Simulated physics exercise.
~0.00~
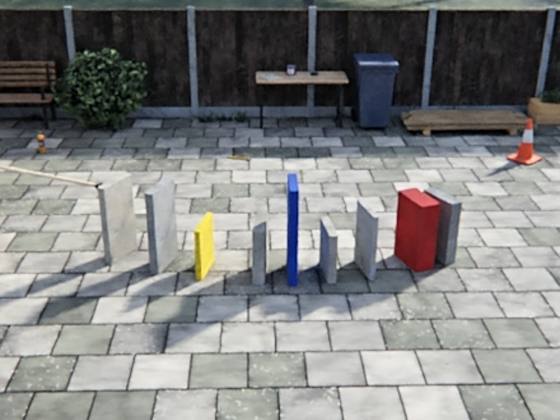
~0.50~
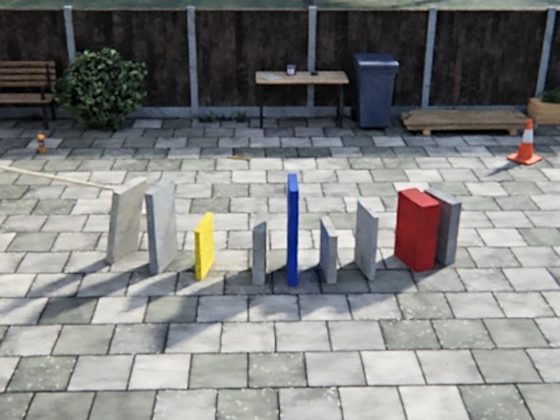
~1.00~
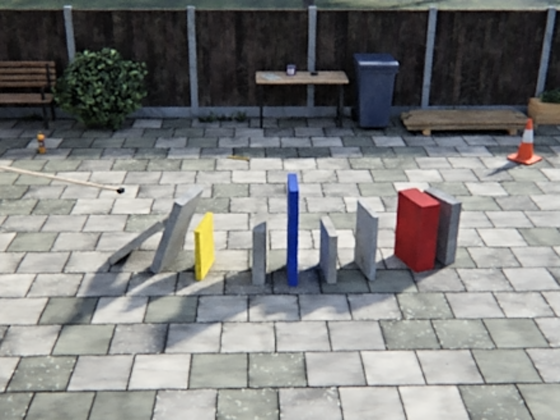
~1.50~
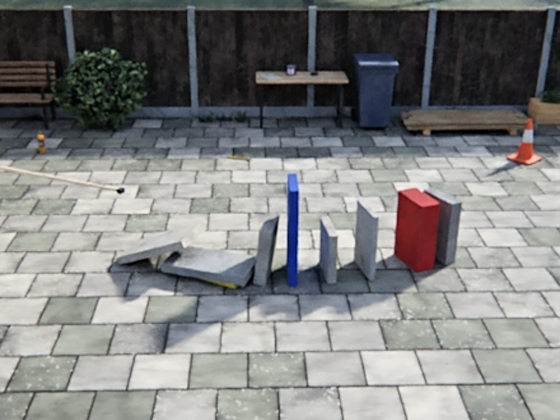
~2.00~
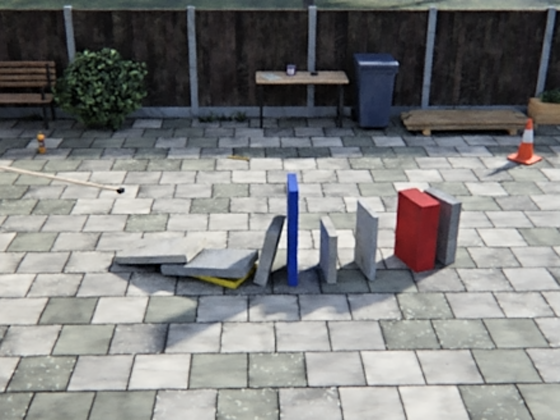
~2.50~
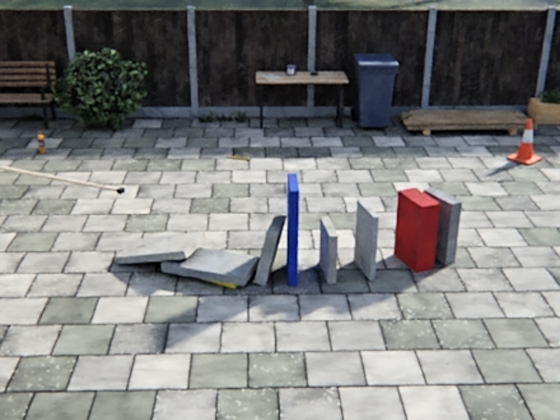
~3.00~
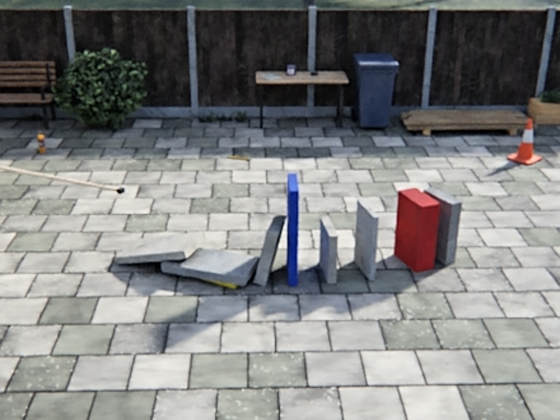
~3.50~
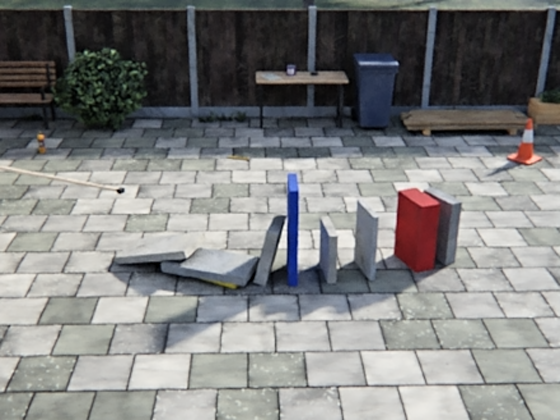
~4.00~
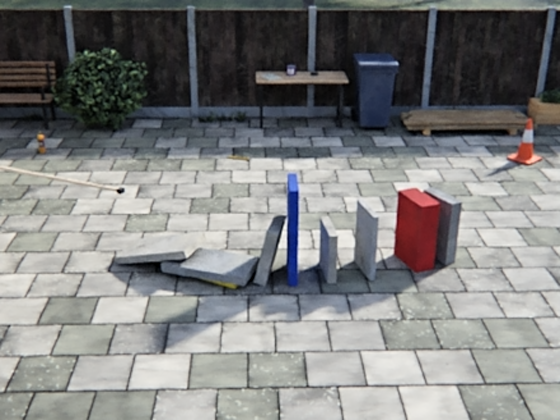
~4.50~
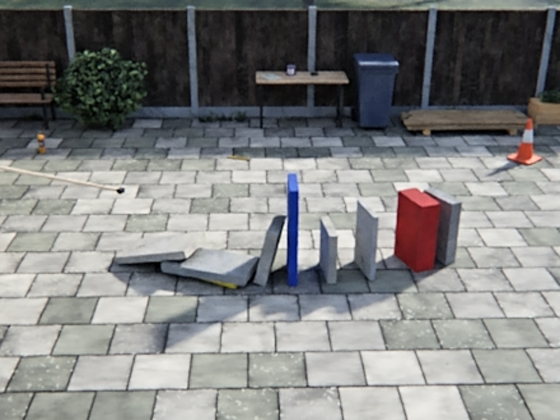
The clip shows a row of upright slabs on a paved patio as a pole tips the leftmost one rightward, toppling the next grey slab and the yellow one. Another grey slab tilts against the tall blue slab, which stays standing, as does the red one further right.
